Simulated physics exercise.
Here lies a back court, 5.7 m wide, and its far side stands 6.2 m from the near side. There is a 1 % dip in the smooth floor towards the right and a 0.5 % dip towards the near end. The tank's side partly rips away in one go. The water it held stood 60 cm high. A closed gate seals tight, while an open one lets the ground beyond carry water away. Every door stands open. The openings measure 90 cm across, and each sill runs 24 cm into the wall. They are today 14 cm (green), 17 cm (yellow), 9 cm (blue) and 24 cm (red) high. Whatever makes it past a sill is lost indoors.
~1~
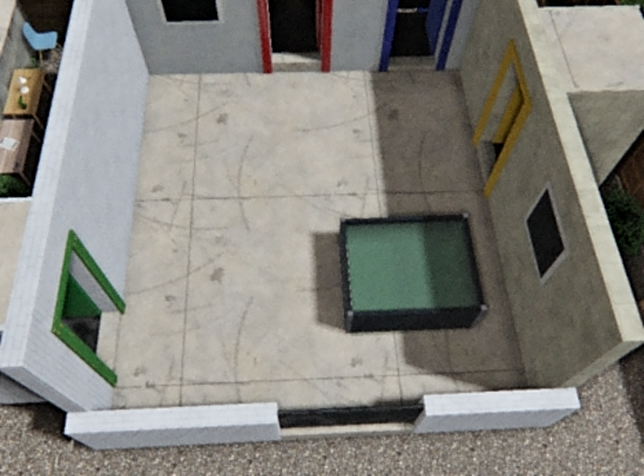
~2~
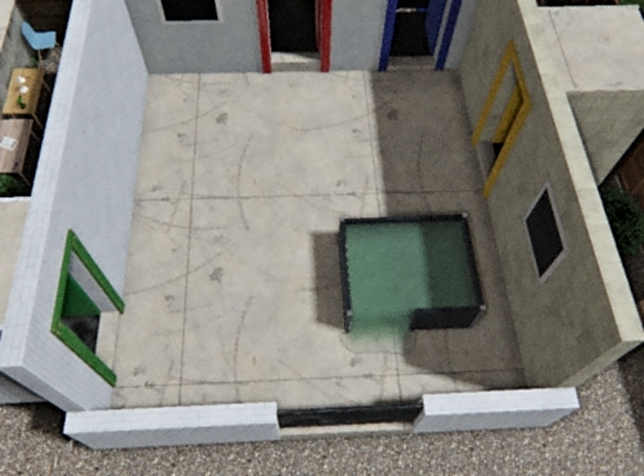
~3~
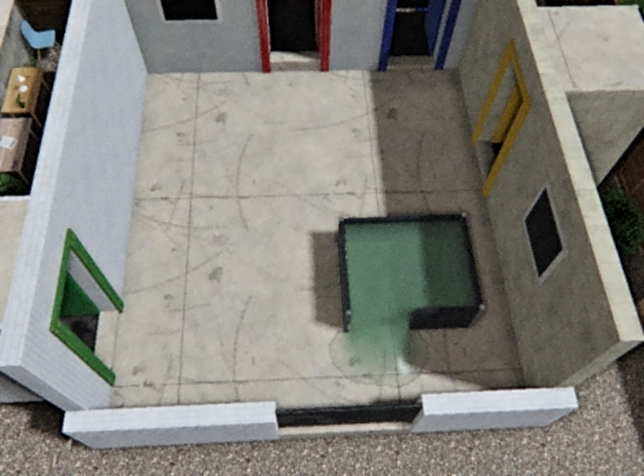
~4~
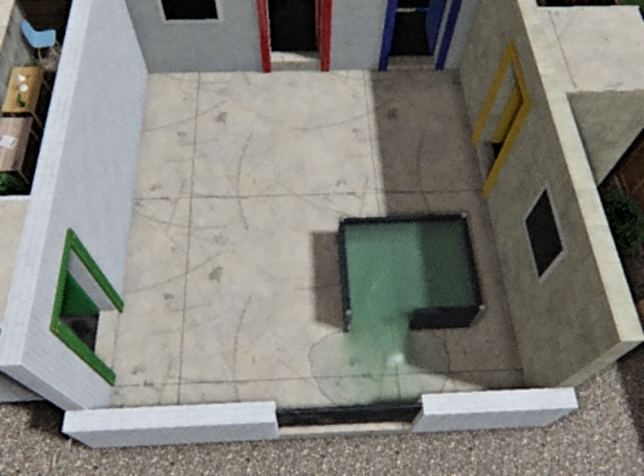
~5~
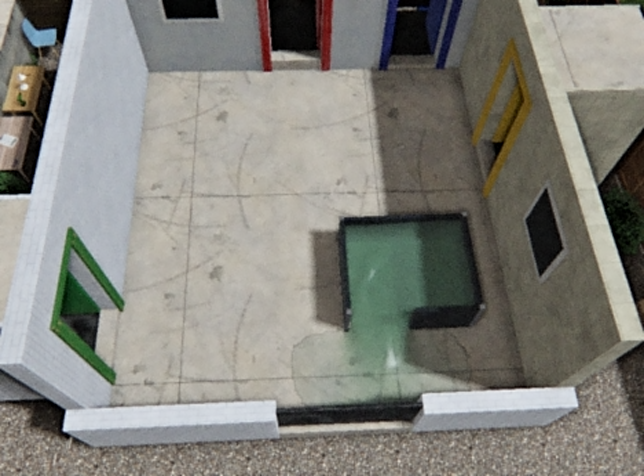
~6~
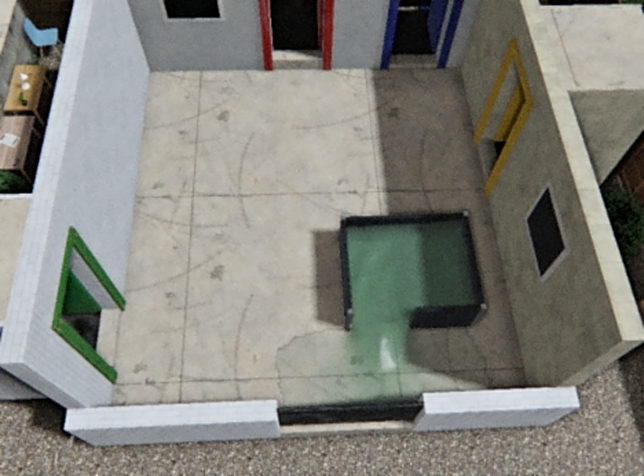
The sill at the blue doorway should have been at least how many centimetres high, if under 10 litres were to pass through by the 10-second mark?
At least some 7 cm.
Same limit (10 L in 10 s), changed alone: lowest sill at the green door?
Green door - some 13.5 centimetres.
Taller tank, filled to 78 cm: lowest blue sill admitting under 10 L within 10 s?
The step needs to be some 10.5 cm.
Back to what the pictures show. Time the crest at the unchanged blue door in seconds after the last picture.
The depth peaks at about 4.5 seconds.
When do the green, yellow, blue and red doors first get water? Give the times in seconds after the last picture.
The green door gets it at 1.3 s, the yellow door at 2.2 s, the blue door at 3.6 s and the red door at 5.5 s.
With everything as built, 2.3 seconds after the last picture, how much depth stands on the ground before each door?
Depths in cm - green: 16, yellow: 2, blue: 0, red: 0.
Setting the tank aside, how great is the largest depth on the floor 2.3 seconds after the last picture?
About 24 cm.
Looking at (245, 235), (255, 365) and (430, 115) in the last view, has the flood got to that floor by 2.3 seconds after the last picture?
So the three spots come out spared, swamped, spared, in that order.
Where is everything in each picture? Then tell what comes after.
The first frame shows still water, 60 cm deep, in the tank at (410, 265); the blue door at (420, 27) is dry.
In the second frame, water pours out at (380, 322) and has run 0.3 m, to (361, 348); about 8 cm deep outside, 60 cm at the back.
In the third frame, water pours out at (379, 323) and has run 0.8 m, to (385, 380); about 10 cm deep outside, 60 cm at the back.
In the fourth frame, the front is at a hidden place, 1.2 m from the gap at (379, 323); 1.6 m2 of floor is wet, 58 cm left at the back.
In the fifth frame, the front is at a hidden place, 1.3 m from the gap at (380, 322); 2.1 m2 of floor is wet, 52 cm left at the back.
In the sixth frame, the gap is at (381, 322), the front 1.5 m out at a hidden place; the back of the tank holds 50 cm; 5.1 m in a straight line remain to the blue door at (421, 25).
Then, 0.7 s after the last picture water covers 10 % of the floor, deepest (40 cm) near (380, 410); it has not reached the blue door.
Then, 2.3 s after the last picture water covers 35 % of the floor, deepest (24 cm) near (511, 404); it has not reached the blue door.
Then, 9.3 s after the last picture water covers 100 % of the floor, deepest (10 cm) near (524, 403); 5 cm at the blue door, 2 litres in over its 9 cm sill.
At the blue door as built, the water peaked near 10 cm, 4.3 s after the last picture.
Run again over the same 10 s with other heights there, 14 litres in over 6.5 cm, 5 litres over 8 cm. The limit of 10 litres is kept from about 7 cm up.
